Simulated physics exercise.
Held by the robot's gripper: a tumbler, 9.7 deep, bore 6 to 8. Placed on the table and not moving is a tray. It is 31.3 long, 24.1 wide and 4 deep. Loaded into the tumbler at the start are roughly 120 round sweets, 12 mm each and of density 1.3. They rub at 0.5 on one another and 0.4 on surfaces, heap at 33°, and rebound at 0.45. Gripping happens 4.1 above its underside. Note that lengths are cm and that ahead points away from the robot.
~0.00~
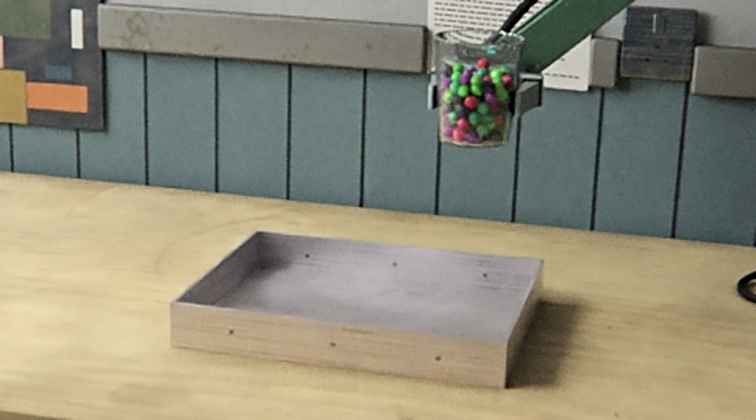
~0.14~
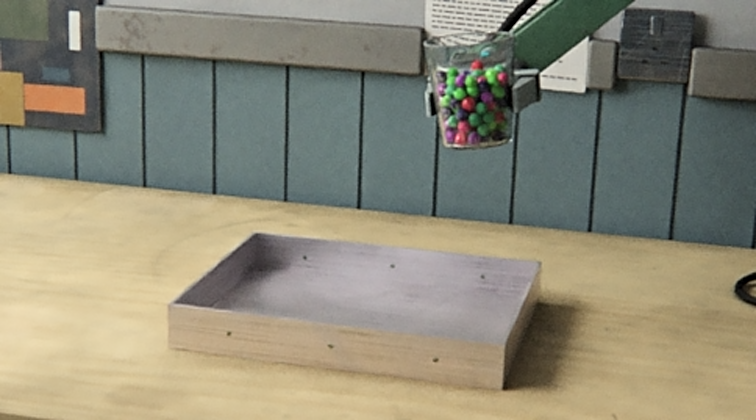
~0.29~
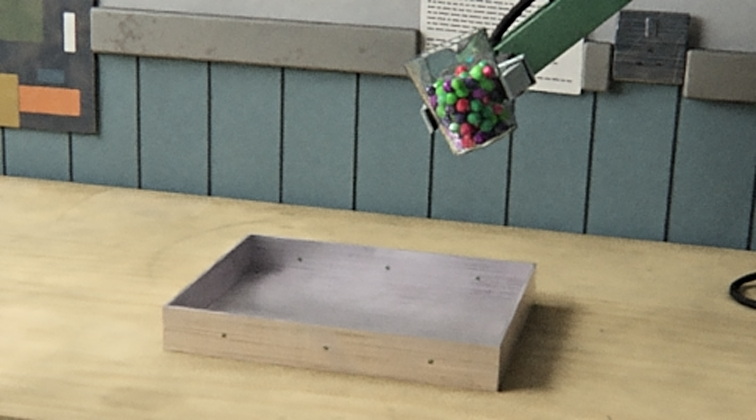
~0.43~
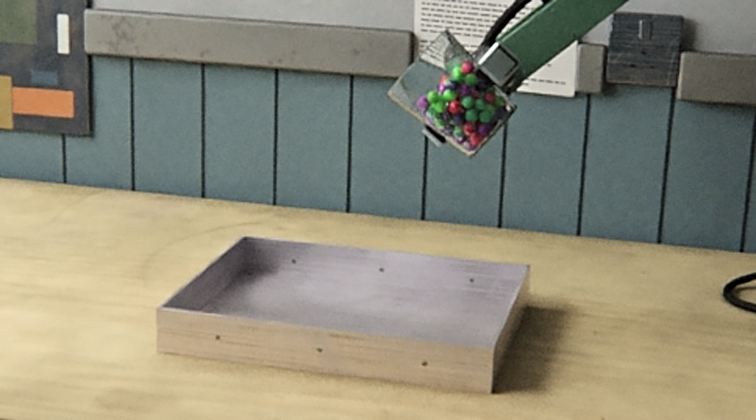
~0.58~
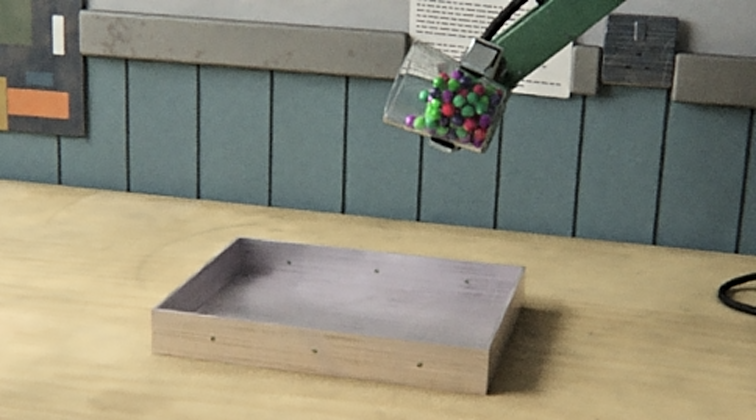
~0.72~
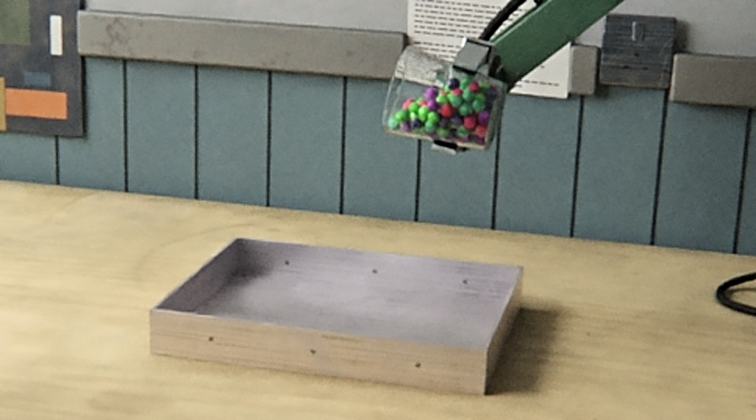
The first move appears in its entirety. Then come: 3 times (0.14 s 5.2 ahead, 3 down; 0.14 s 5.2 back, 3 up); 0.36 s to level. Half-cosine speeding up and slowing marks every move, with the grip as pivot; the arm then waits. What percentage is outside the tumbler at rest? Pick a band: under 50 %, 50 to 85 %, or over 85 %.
50 to 85 %.
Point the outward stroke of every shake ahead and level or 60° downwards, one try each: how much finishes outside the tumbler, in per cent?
I'd say close to 95 percent for the first and close to 20 percent for the second.
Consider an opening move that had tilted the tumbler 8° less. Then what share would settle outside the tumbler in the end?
It would be near 35 per cent.
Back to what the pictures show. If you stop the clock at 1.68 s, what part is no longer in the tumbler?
Share gone by then: Near 65 %.
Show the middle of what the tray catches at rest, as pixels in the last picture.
(299, 313).
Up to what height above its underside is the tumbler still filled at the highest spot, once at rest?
Roughly 4.0 centimetres.
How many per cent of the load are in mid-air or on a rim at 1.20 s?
Logged share: Close to 2 per cent.
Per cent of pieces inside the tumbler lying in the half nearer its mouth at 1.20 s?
65 %.
After 1.20 s, tilted 79° forward, highest piece 22 above the table; 82 in the tumbler, 37 in the tray, 3 in flight or on a rim.
After 1.68 s, tilted 59° forward, highest piece 24 above the table; 68 in the tray, 43 in the tumbler, 1 on the table or floor, 10 in flight or on a rim.
After 2.12 s, level, highest piece 24 above the table; 78 in the tray, 43 in the tumbler, 1 on the table or floor.
After 3.17 s, level, highest piece 23 above the table; 78 in the tray, 43 in the tumbler, 1 on the table or floor.
In the end, 78 in the tray, 43 in the tumbler, 1 on the table or floor. That is 65 % outside the tumbler.
